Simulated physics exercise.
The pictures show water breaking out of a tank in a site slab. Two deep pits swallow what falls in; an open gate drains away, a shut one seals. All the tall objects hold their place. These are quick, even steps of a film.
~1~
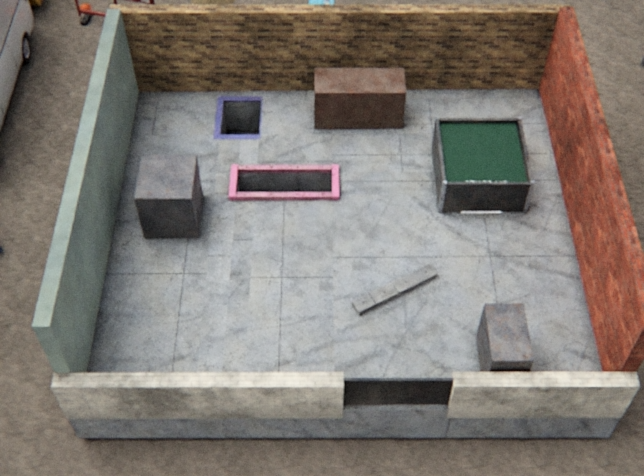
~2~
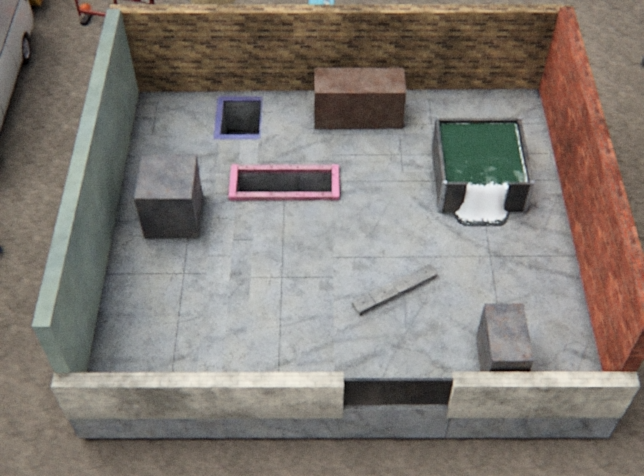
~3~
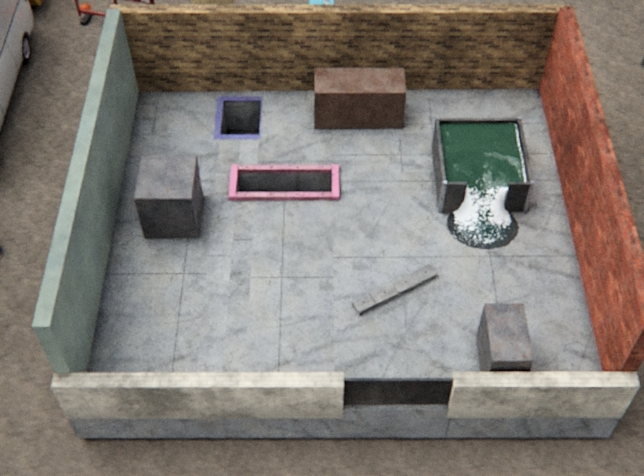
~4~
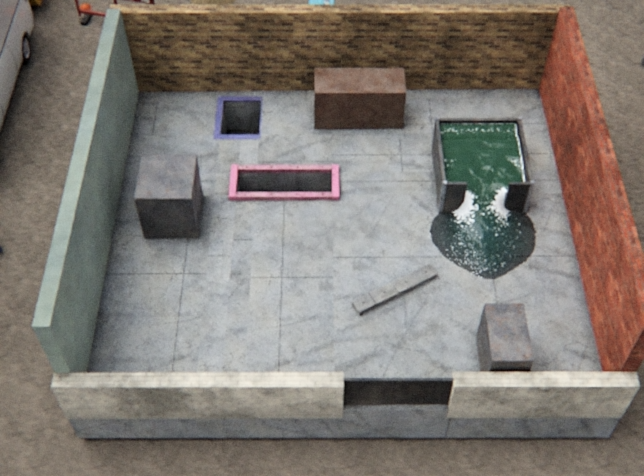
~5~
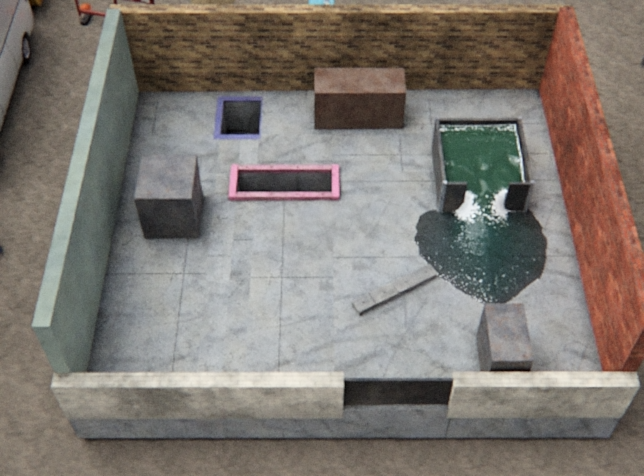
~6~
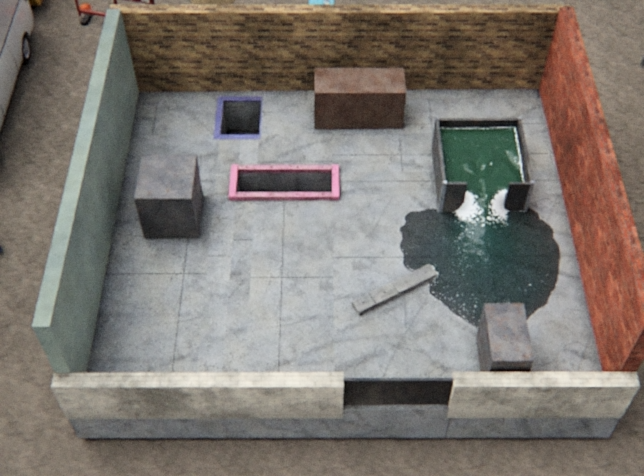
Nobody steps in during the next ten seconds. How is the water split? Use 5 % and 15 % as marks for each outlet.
The gate takes under 5 %; the pink pit takes under 5 %; the blue pit takes under 5 %.
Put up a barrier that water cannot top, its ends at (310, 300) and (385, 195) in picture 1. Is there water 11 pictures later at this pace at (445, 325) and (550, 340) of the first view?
In turn: Covered, covered.
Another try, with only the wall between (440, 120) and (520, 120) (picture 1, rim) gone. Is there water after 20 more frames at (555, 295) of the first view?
Answer: Flooded.
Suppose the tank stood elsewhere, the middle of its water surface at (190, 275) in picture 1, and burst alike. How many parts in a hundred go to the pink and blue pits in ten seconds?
Roughly, in per cent: Pink 0, blue 10.
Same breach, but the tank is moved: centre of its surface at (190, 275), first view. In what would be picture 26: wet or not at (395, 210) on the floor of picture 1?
Answer: Not flooded.
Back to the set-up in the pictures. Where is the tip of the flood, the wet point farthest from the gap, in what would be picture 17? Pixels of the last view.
Near (306, 396).
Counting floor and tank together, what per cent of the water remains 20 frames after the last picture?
I make it 100 per cent.
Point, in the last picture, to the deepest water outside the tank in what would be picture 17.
Roughly at (584, 373).
A moment on, water covers 20 % of the floor; the gate 0 %, the pink pit 0 %, the blue pit 0 %.
Next, water covers 25 % of the floor; the gate 0 %, the pink pit 0 %, the blue pit 0 %.
Then, water covers 35 % of the floor; the gate 0 %, the pink pit 0 %, the blue pit 0 %.
Later, water covers 50 % of the floor; the gate 0 %, the pink pit 0 %, the blue pit 0 %.
In the end, water covers 65 % of the floor; the gate 0 %, the pink pit 0 %, the blue pit 0 %.
